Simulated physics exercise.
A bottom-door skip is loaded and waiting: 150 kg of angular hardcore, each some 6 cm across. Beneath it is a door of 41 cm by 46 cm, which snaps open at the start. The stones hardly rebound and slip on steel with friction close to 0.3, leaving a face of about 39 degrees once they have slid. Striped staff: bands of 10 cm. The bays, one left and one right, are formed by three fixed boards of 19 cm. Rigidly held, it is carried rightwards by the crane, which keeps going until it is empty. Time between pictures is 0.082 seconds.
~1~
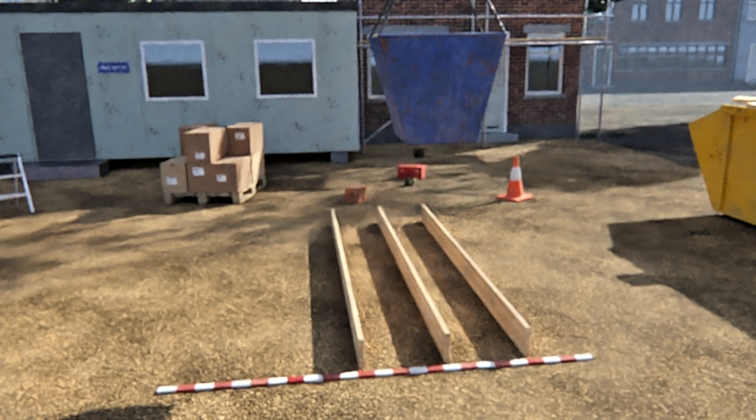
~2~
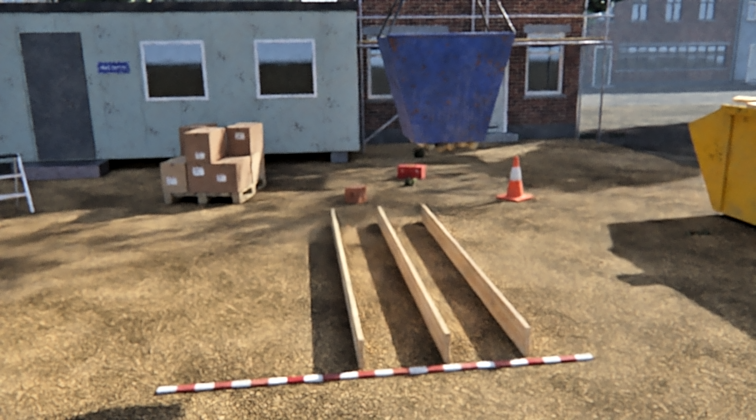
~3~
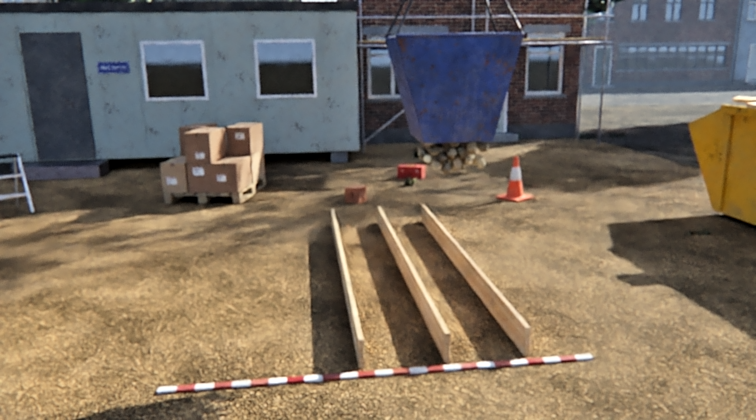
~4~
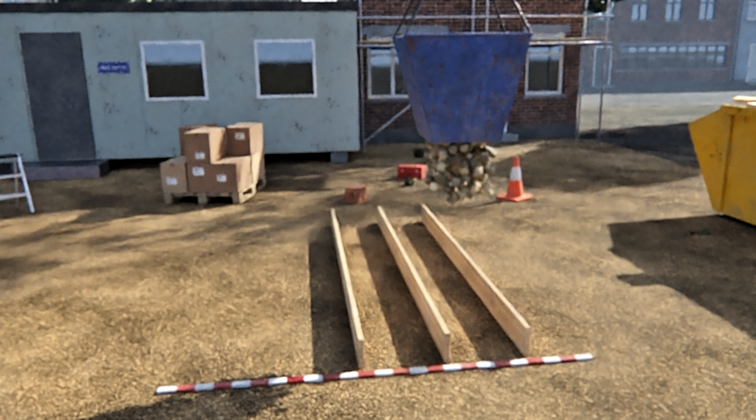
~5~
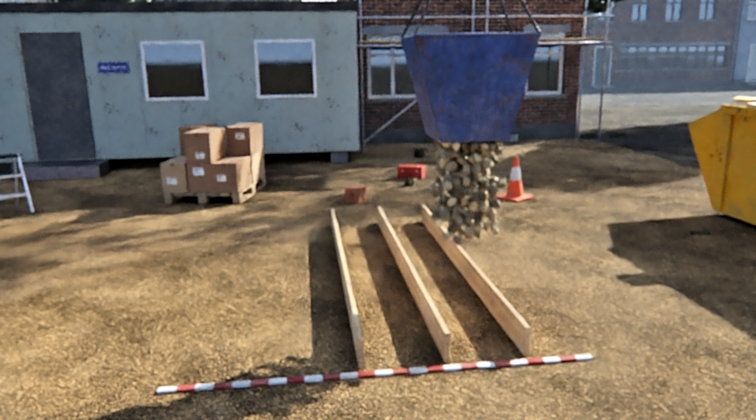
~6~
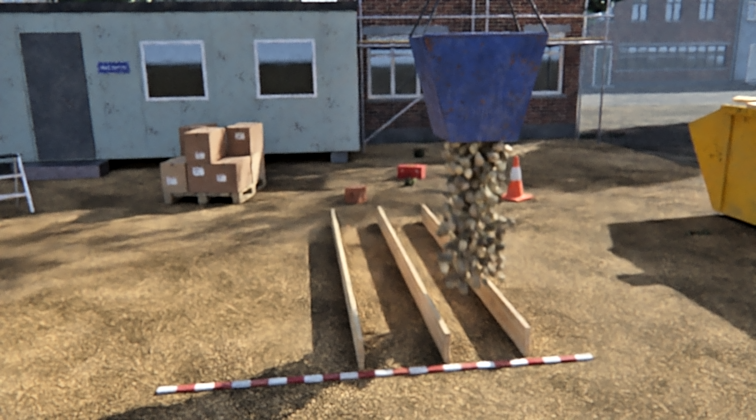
A large blue skip hangs from cables over a sunlit dirt building yard, seen from a fixed, slightly raised viewpoint. Behind and around it are a pale green cabin, stacked brown boxes, a brick building, an orange-and-white cone and a yellow container, with three timber boards and a red-and-white staff in front. The skip moves slightly rightwards as stones pour from its underside in a lengthening stream down towards the right-hand boards.
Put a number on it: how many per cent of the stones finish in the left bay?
Around 0 per cent finish in the left bay.
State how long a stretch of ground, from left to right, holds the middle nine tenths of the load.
110 cm.
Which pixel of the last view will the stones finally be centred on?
Their centre ends up around (483, 314).
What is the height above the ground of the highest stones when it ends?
Some 24 cm up.
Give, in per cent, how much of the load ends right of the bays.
Near 40 per cent of the whole load.
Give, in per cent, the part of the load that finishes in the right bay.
I'd put it at roughly 60 in a hundred.
Then, 0.3 s after the last picture, 0 % in the bottom-door skip, 67 % falling or lying in the right bay, 33 % falling or lying right of the bays; the stones farthest right are at (545, 306).
Then, 0.7 s after the last picture, 0 % in the bottom-door skip, 61 % falling or lying in the right bay, 39 % falling or lying right of the bays; the stones farthest right are at (635, 317).
Then, 1.3 s after the last picture, 0 % in the bottom-door skip, 61 % falling or lying in the right bay, 39 % falling or lying right of the bays; the stones farthest right are at (662, 312).
Then, 2.2 s after the last picture, 0 % in the bottom-door skip, 61 % falling or lying in the right bay, 39 % falling or lying right of the bays; the stones farthest right are at (662, 312).
Then, 4.1 s after the last picture, 0 % in the bottom-door skip, 61 % in the right bay, 39 % right of the bays; the stones farthest right are at (662, 312).
